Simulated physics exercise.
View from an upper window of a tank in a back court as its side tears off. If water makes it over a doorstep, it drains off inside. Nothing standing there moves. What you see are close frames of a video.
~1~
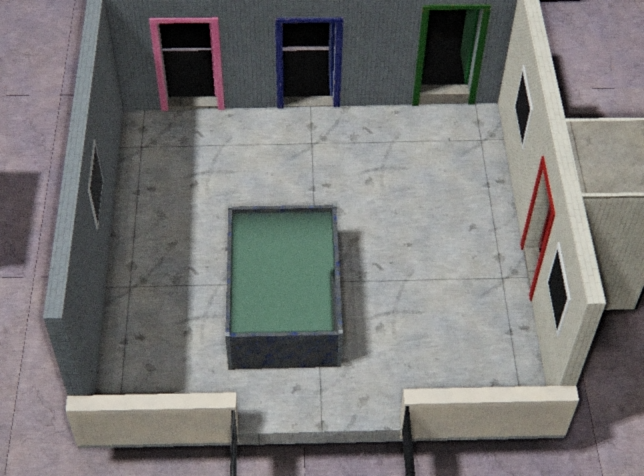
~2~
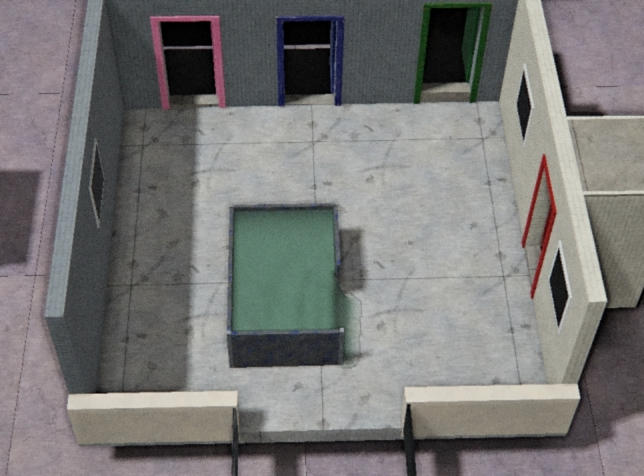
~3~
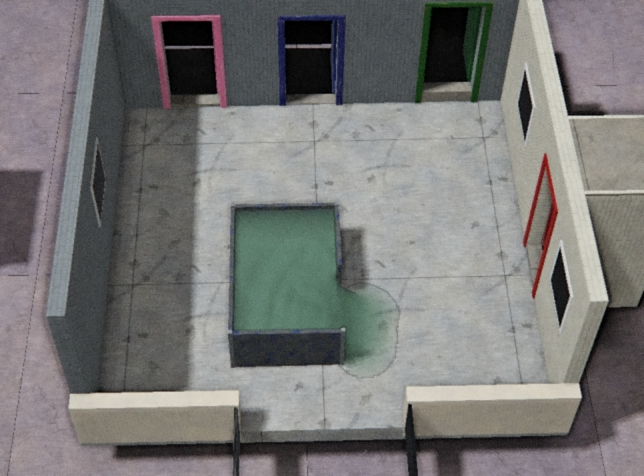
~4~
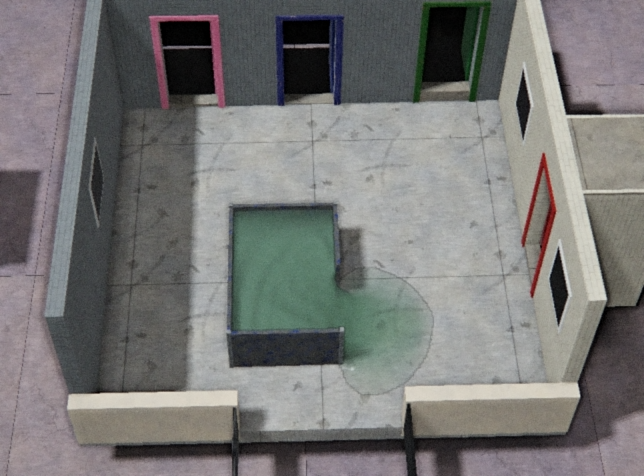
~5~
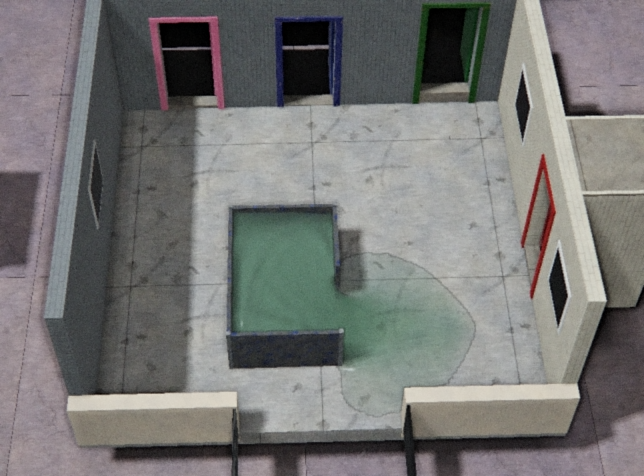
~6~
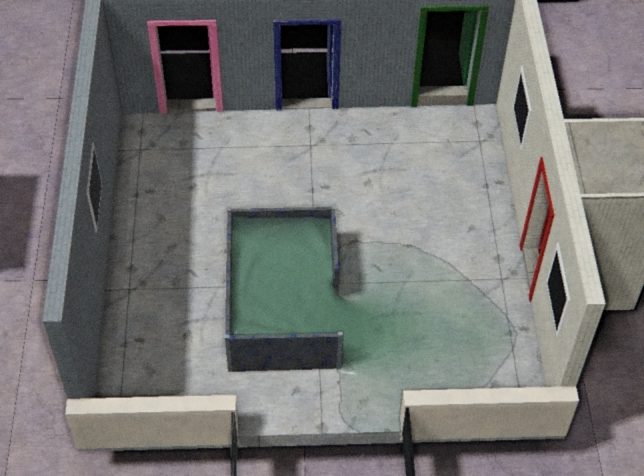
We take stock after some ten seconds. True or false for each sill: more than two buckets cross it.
Green door - false; pink door - false; red door - true; blue door - true.
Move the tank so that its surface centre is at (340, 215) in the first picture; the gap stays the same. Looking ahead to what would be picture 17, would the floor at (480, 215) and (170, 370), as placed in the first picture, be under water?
Taking them in the order given, I'd call it drenched and then not reached.
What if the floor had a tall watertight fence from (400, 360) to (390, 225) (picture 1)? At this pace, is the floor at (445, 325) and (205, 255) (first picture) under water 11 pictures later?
Result, in order: Bone-dry / bone-dry.
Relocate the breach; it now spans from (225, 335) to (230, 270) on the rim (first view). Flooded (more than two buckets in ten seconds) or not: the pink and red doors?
Pink exceeds the limit, red falls short.
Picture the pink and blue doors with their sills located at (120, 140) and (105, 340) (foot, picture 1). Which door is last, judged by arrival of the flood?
The one in blue comes last.
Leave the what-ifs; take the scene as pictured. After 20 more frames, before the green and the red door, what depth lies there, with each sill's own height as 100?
I'd put it at close to 40 and 180 per cent.
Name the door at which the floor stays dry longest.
That is the pink door.
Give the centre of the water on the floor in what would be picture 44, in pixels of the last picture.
The centre of mass sits at about (389, 255).
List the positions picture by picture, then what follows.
In the first frame, still water in the open tank at (283, 271).
In the second frame, the front is at (348, 297), out from the gap at (337, 320).
In the third frame, water pours out at (339, 321) and has run to (392, 305).
In the fourth frame, water pours out at (337, 321) and has run to (425, 310).
In the fifth frame, the front is at (467, 320), out from the gap at (337, 322).
In the sixth frame, the front is at (510, 338), out from the gap at (335, 325).
A moment on, water covers 25 % of the floor; the green door not reached, the pink door not reached, the red door under two buckets in, the blue door not reached.
Next, water covers 25 % of the floor; the green door not reached, the pink door not reached, the red door over two buckets in, the blue door not reached.
Then, water covers 35 % of the floor; the green door wet at the sill, nothing in, the pink door not reached, the red door far over two buckets in, the blue door not reached.
Later, water covers 65 % of the floor; the green door wet at the sill, nothing in, the pink door wet at the sill, nothing in, the red door far over two buckets in, the blue door under two buckets in.
In the end, water covers 95 % of the floor; the green door wet at the sill, nothing in, the pink door wet at the sill, nothing in, the red door far over two buckets in, the blue door over two buckets in.
